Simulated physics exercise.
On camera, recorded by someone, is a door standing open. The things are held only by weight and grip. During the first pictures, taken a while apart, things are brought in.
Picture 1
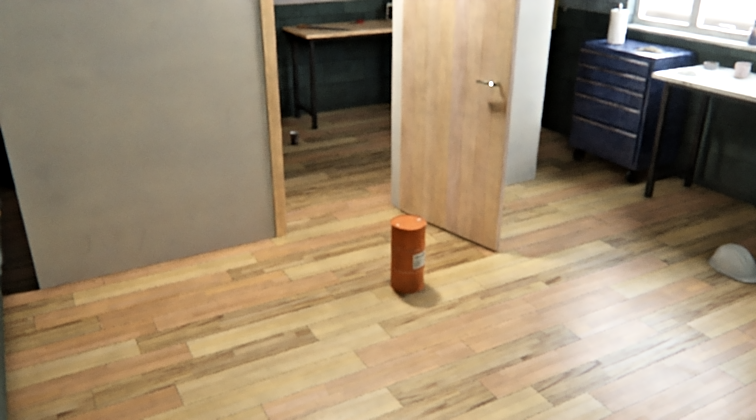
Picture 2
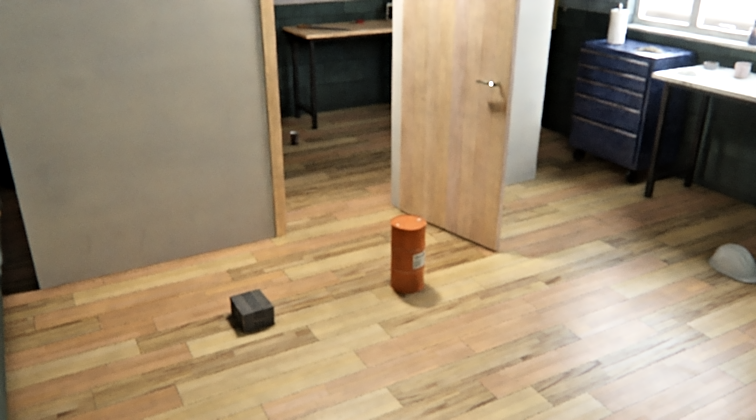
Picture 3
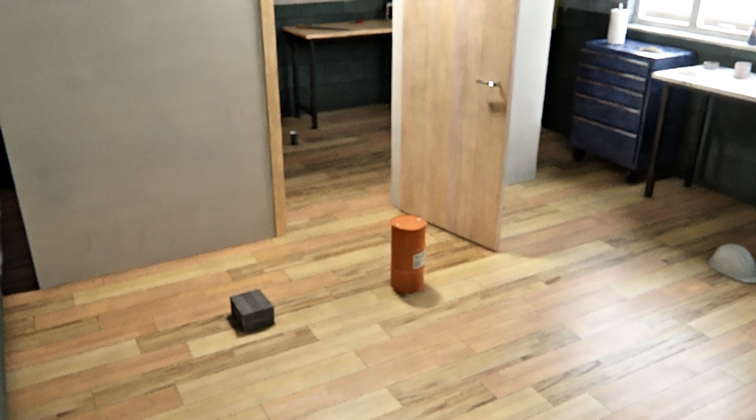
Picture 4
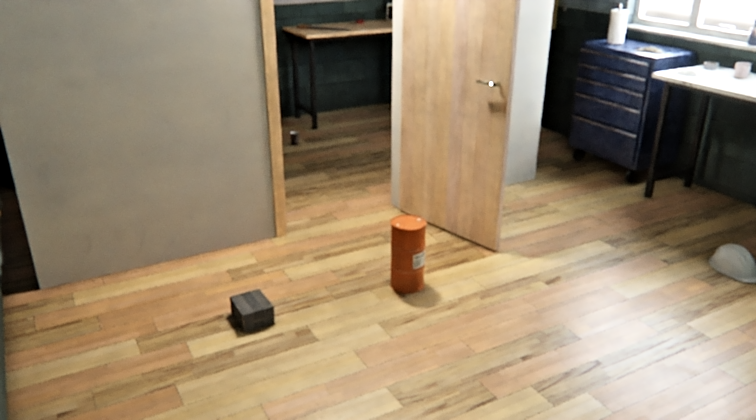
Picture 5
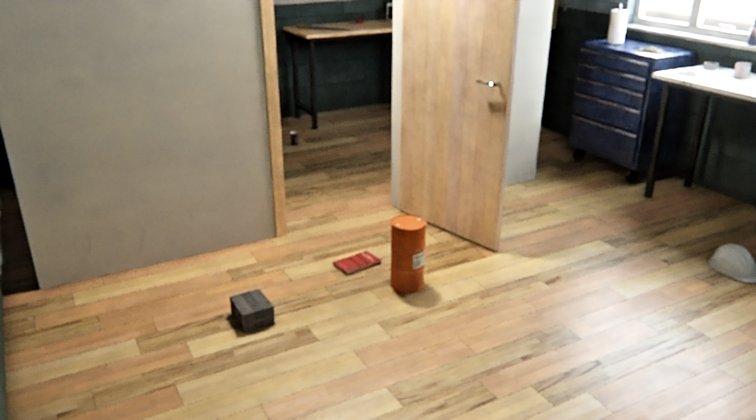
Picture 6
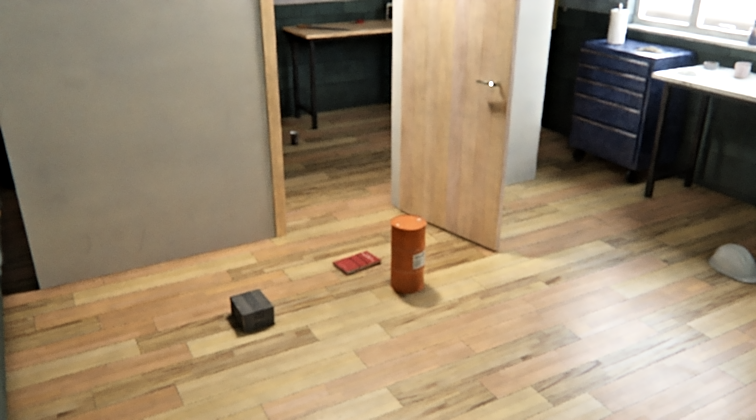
A wooden door stood wide open and still near an orange canister on the floor; a grey parcel appeared to the canister's left, and later a red book appeared between them.
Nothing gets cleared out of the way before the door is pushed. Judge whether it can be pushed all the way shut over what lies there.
I expect the door will meet its frame.
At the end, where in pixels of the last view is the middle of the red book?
Looks like it settles somewhere around (297, 260).
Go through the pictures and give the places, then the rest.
In the first picture, door wide open and still; orange canister (408, 254).
In the second picture, door wide open and still; orange canister (408, 254); grey parcel (252, 310).
In the third picture, door wide open and still; orange canister (408, 254); grey parcel (252, 310).
In the fourth picture, door wide open and still; orange canister (408, 254); grey parcel (252, 310).
In the fifth picture, door wide open and still; orange canister (408, 254); grey parcel (252, 310).
In the sixth picture, door wide open and still; red book (357, 263); orange canister (408, 254).
Then, 0.80 s past the last view, door at 71°.
Then, 1.20 s past the last view, door at 40°; red book displaced about its own width near (329, 263).
Then, 1.40 s past the last view, door at 23°; red book displaced about its own width near (304, 261).
Finally, door at 0°; moved from the start, red book; the other 2 still in place. Final places as the last picture's camera would see them, red book near (297, 260).
